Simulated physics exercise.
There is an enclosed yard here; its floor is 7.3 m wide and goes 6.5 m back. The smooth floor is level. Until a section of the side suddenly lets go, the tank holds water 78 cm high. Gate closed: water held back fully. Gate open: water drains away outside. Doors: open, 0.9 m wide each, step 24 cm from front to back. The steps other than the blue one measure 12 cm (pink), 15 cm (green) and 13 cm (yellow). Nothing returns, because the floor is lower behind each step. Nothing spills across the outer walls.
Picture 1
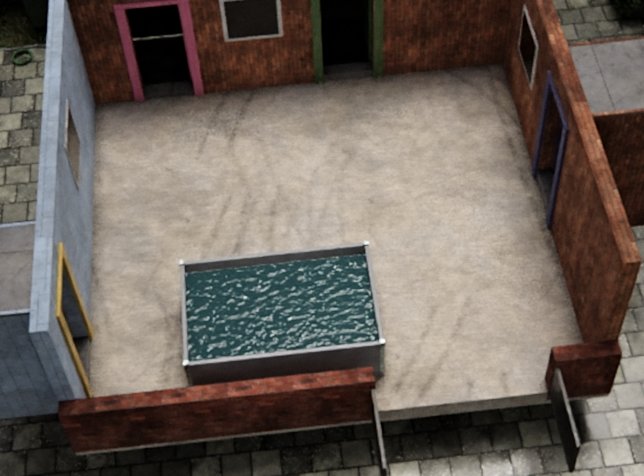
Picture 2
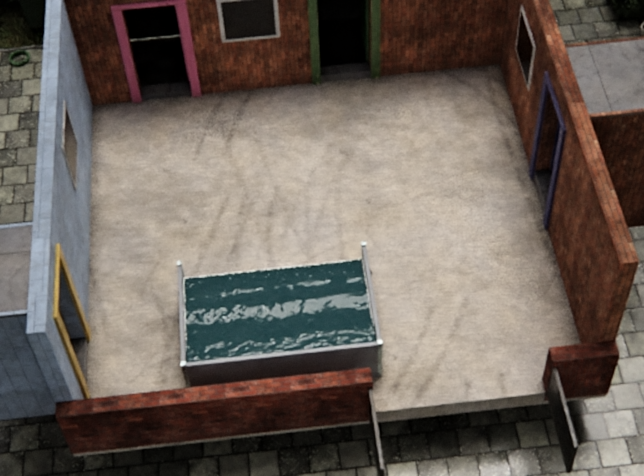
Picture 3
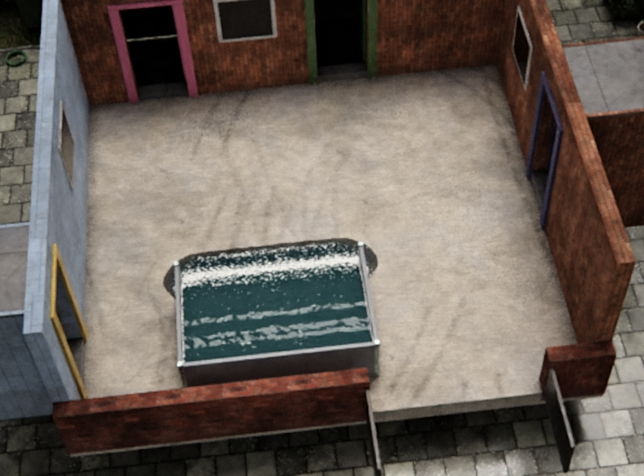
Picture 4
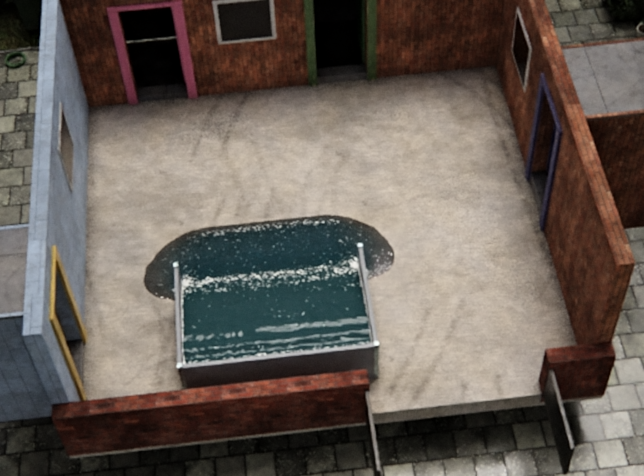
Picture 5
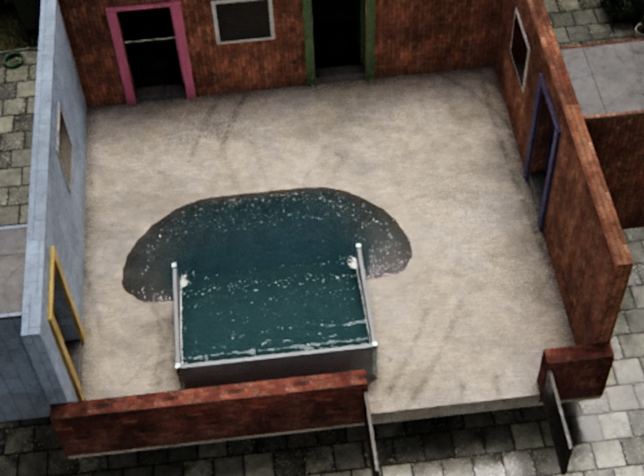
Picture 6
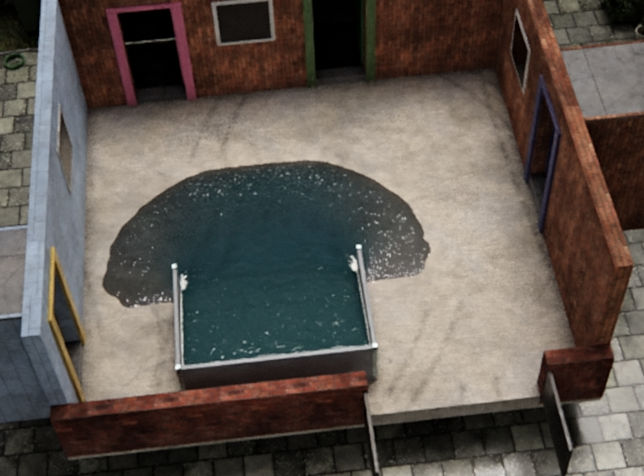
Rectangular tank of rippling water in a walled yard opening on its far side, water pouring out and spreading across the floor.
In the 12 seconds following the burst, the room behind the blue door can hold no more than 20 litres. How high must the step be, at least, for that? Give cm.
About 6 cm.
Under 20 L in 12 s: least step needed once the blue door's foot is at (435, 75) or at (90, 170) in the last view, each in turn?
In turn: About 14.0 cm, about 16 cm.
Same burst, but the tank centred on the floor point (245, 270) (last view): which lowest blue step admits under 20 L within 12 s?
That setup calls for roughly 6.0 cm.
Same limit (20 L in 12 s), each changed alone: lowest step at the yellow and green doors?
Some 6.5 cm for yellow, some 23 cm for green.
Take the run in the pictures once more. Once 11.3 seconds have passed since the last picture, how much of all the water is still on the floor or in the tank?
Share still there: Approx. 78 percent.
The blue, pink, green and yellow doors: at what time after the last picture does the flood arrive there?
Blue 2.2 seconds, pink 0.6 seconds, green 0.6 seconds, yellow 4.5 seconds.
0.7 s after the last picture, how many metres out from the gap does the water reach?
I make it some 4.8 m.
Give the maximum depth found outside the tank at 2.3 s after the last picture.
About 39 cm.
Then, 0.7 s after the last picture water covers 50 % of the floor, deepest (41 cm) near (241, 93); it has not reached the blue door.
Then, 2.3 s after the last picture water covers 60 % of the floor, deepest (39 cm) near (89, 109); 1 cm at the blue door, 0 litres in over its 22 cm step.
Then, 11.3 s after the last picture water covers 100 % of the floor, deepest (10 cm) near (566, 378); 6 cm at the blue door, 0 litres in over its 22 cm step.
At the blue door as built, the water peaked near 10 cm, 7.5 s after the last picture.
With a step of 5.5 cm, 27 litres would have come in within the 12 s; with 7.5 cm, 7 litres. So under 20 litres takes about 6 cm.
